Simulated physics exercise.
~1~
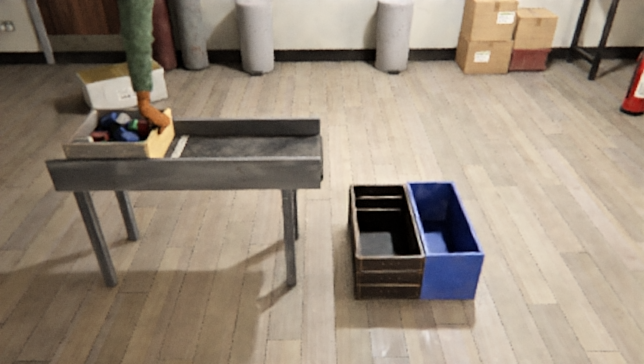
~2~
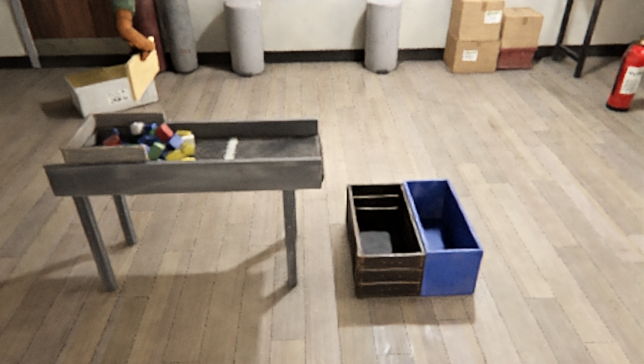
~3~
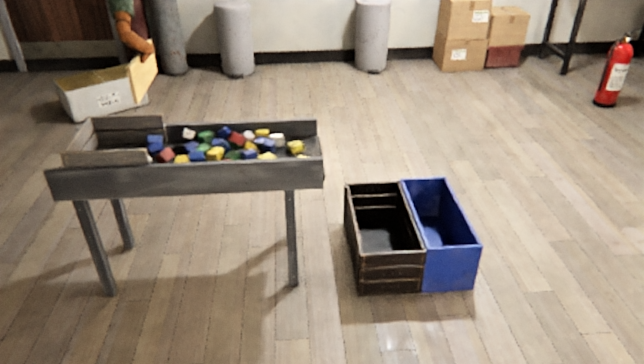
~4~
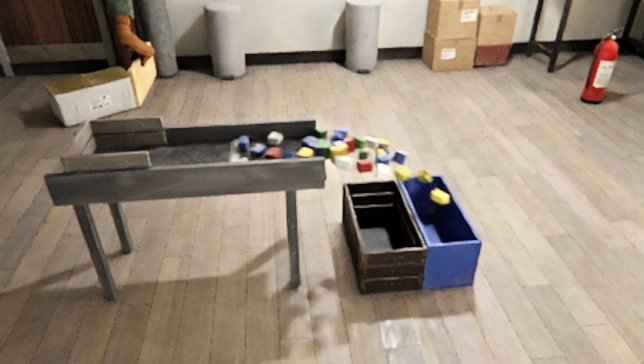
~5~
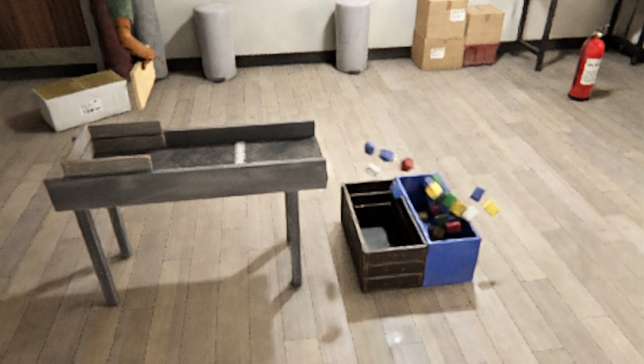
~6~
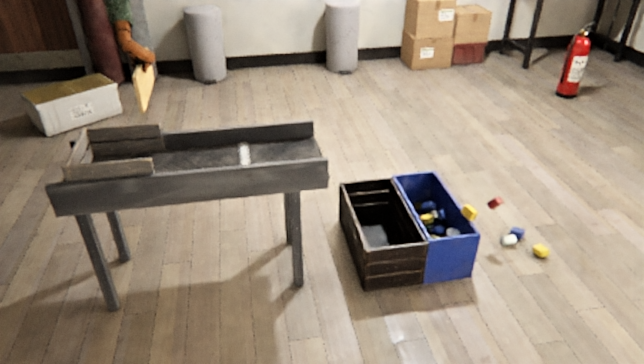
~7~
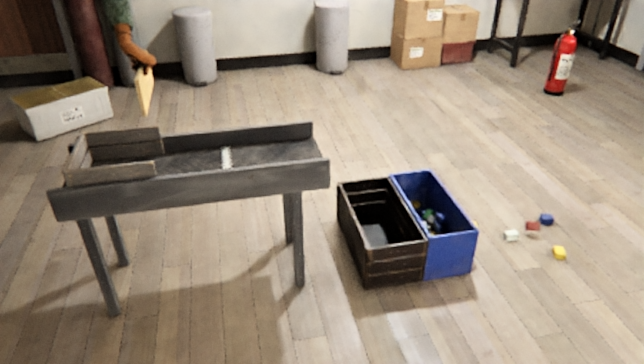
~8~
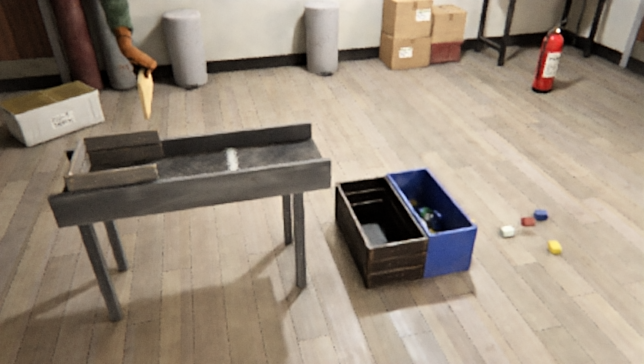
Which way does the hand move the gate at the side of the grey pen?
The hand moves the gate up, clear of the pen.
